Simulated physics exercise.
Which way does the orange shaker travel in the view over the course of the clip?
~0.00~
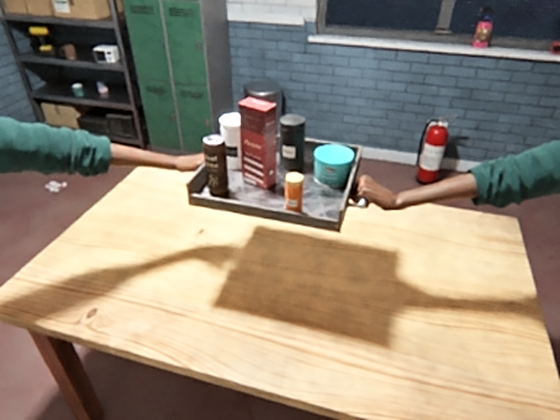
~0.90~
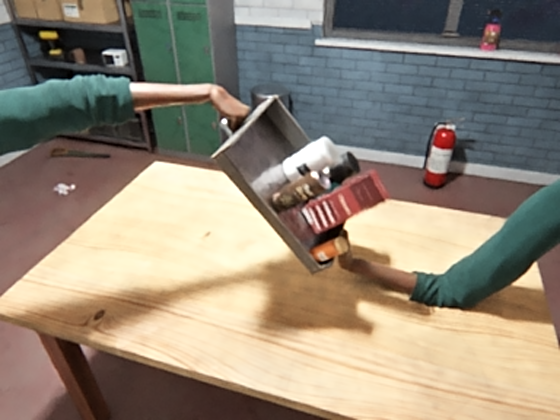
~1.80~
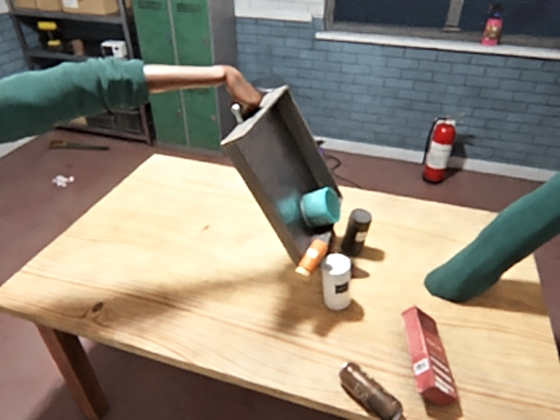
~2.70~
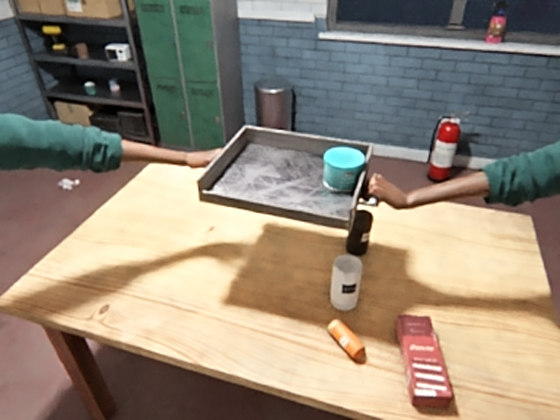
The orange shaker moves down in the view, ending up on its side on the table.
